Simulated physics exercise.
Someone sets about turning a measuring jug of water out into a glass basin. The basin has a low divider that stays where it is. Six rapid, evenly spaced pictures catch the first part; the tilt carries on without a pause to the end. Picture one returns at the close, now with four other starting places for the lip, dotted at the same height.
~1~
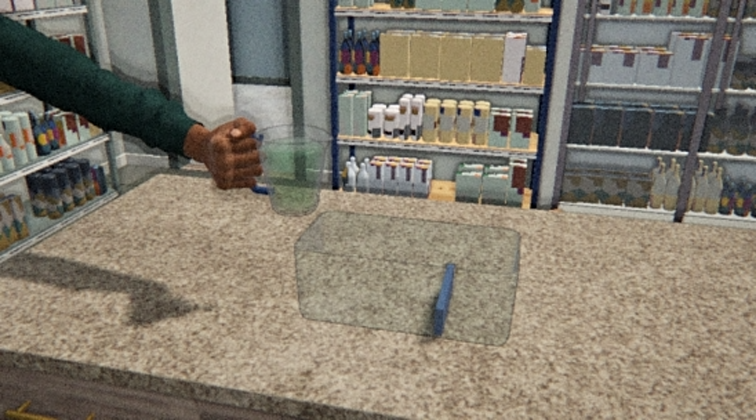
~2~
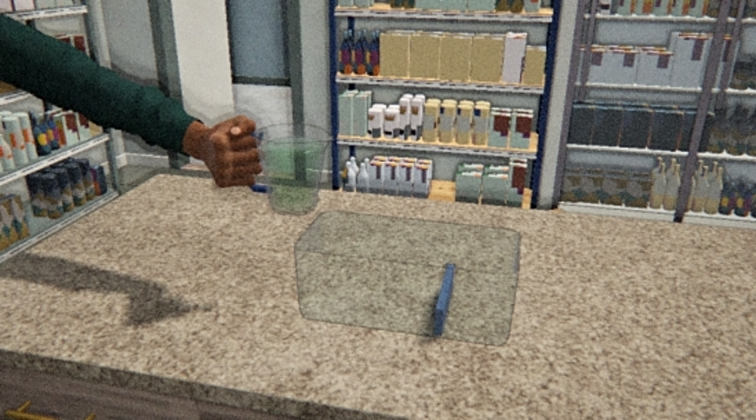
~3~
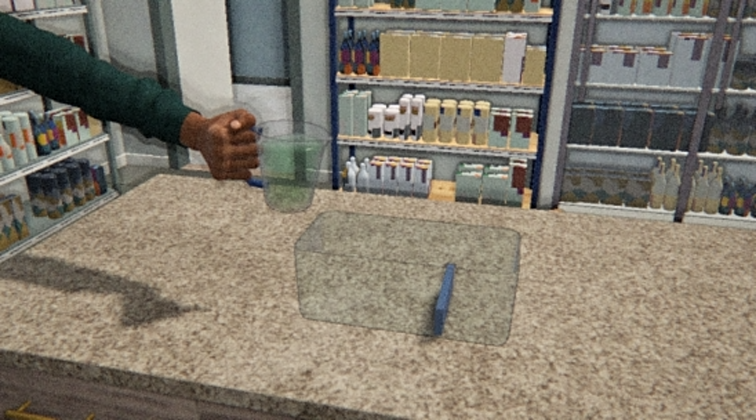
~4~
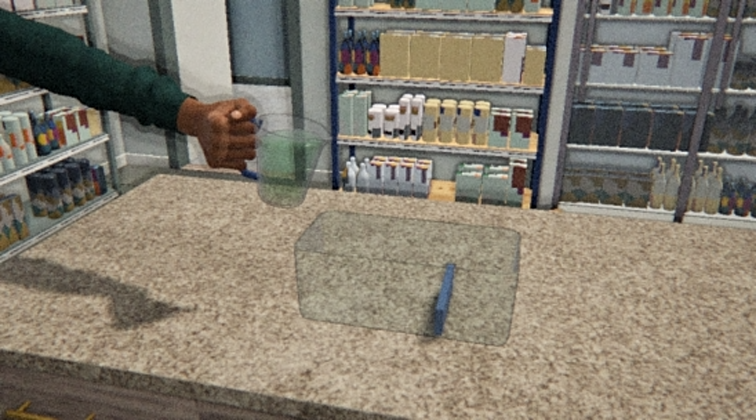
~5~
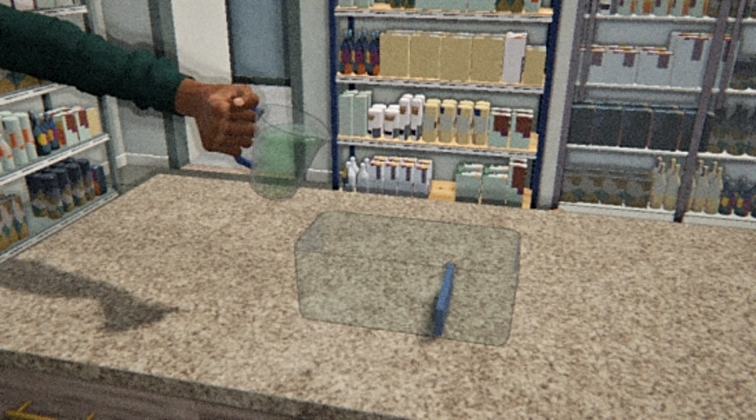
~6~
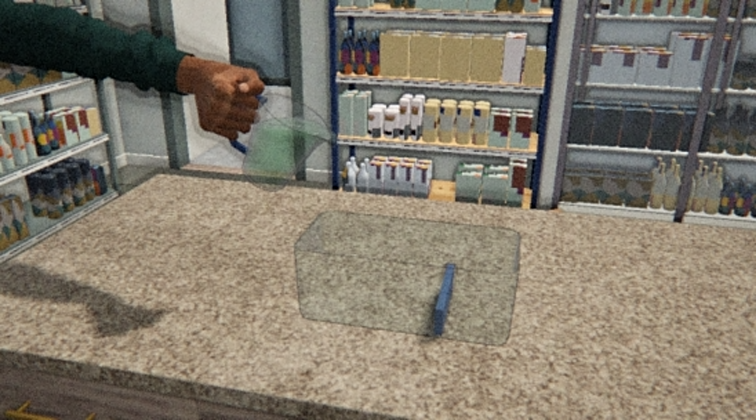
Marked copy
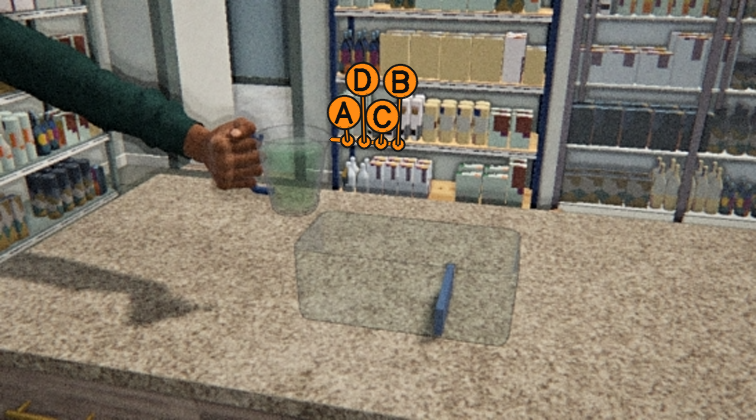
In the video, a hand in a dark green sleeve holds a clear jug of greenish liquid above a speckled counter with a transparent basin, then gradually tilts the jug to the right until liquid reaches just over its lip.
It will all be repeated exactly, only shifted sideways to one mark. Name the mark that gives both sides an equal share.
Best: C.
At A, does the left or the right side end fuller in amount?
More ends on the left.
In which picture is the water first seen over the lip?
Picture 6.
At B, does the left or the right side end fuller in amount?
The right side.
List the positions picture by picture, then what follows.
Upright, lip at (331, 139); basin from (300, 314) to (509, 344); top of the wall at (446, 285); nothing has left yet, in the first picture.
Upright, lip at (331, 139); nothing has left yet, in the second picture.
Tipped about 5°, lip at (331, 139); nothing has left yet, in the third picture.
Tipped about 11°, lip at (331, 139); nothing has left yet, in the fourth picture.
Tipped about 20°, lip at (330, 139); nothing has left yet, in the fifth picture.
Tipped about 29°, lip at (330, 138); water is over the lip, down to (333, 144), in the sixth picture.
On the marked copy, A at (347, 140); B at (397, 144); C at (380, 143); D at (364, 141).
With A, about 89 % ends left of the wall and 6 % right of it; 4 % is lost outside.
With B, about 14 % ends left of the wall and 85 % right of it.
With C, about 47 % ends left of the wall and 51 % right of it.
With D, about 93 % ends left of the wall and 5 % right of it.
